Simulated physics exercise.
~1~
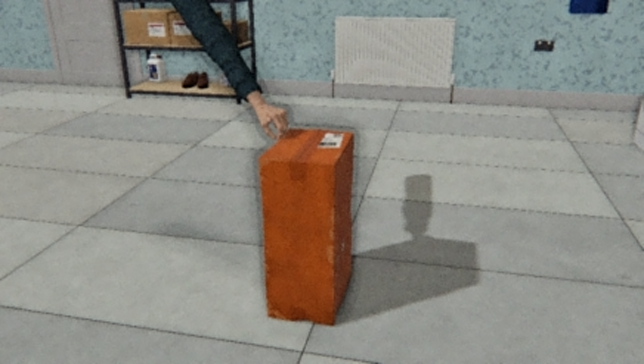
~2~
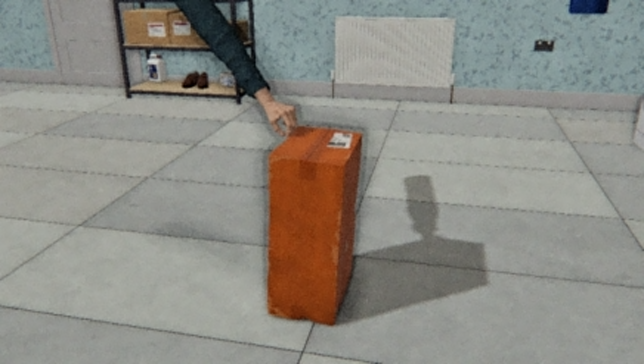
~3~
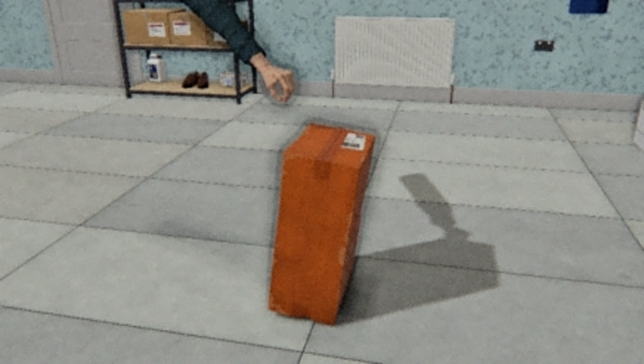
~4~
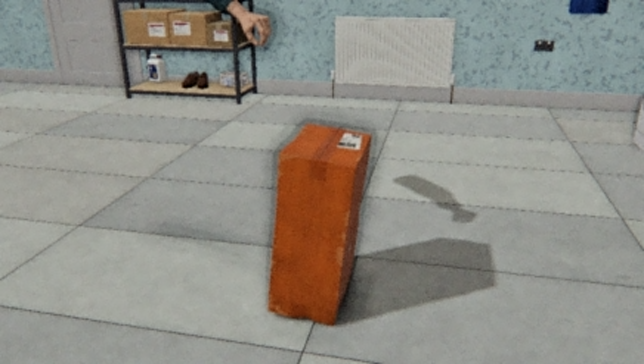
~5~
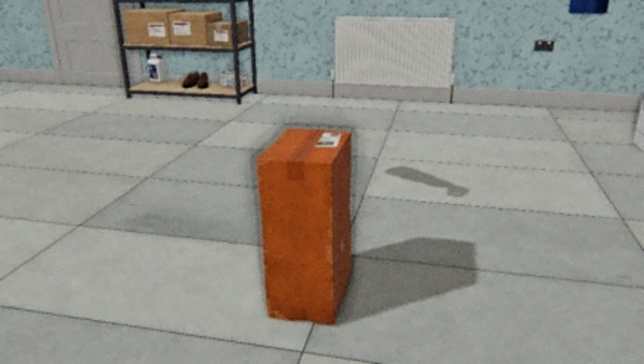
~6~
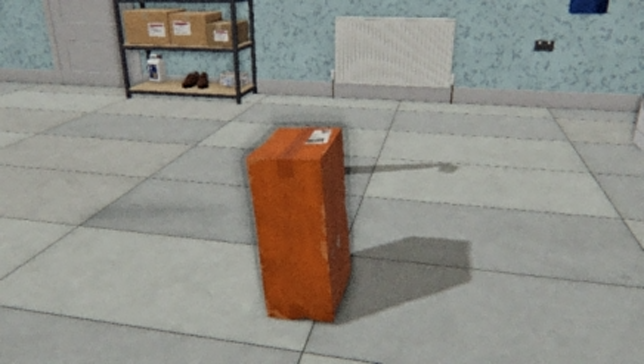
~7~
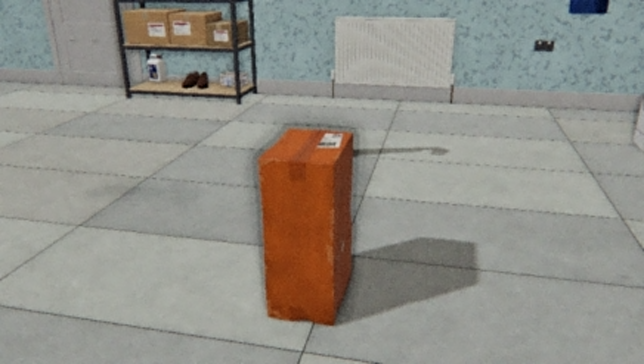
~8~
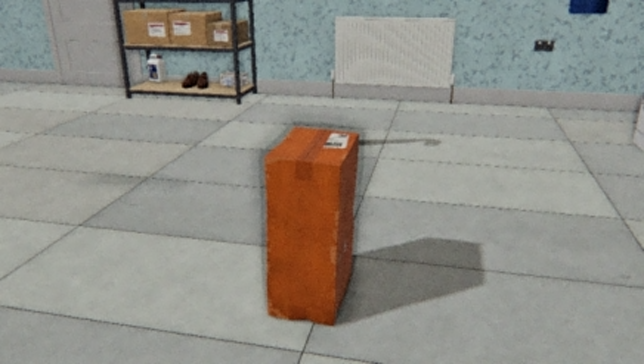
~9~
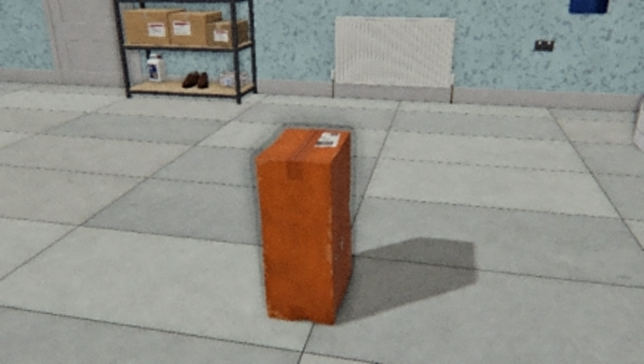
Tall orange parcel tipping right under a hand's push, rocking left and right after the hand withdraws, and ending upright.
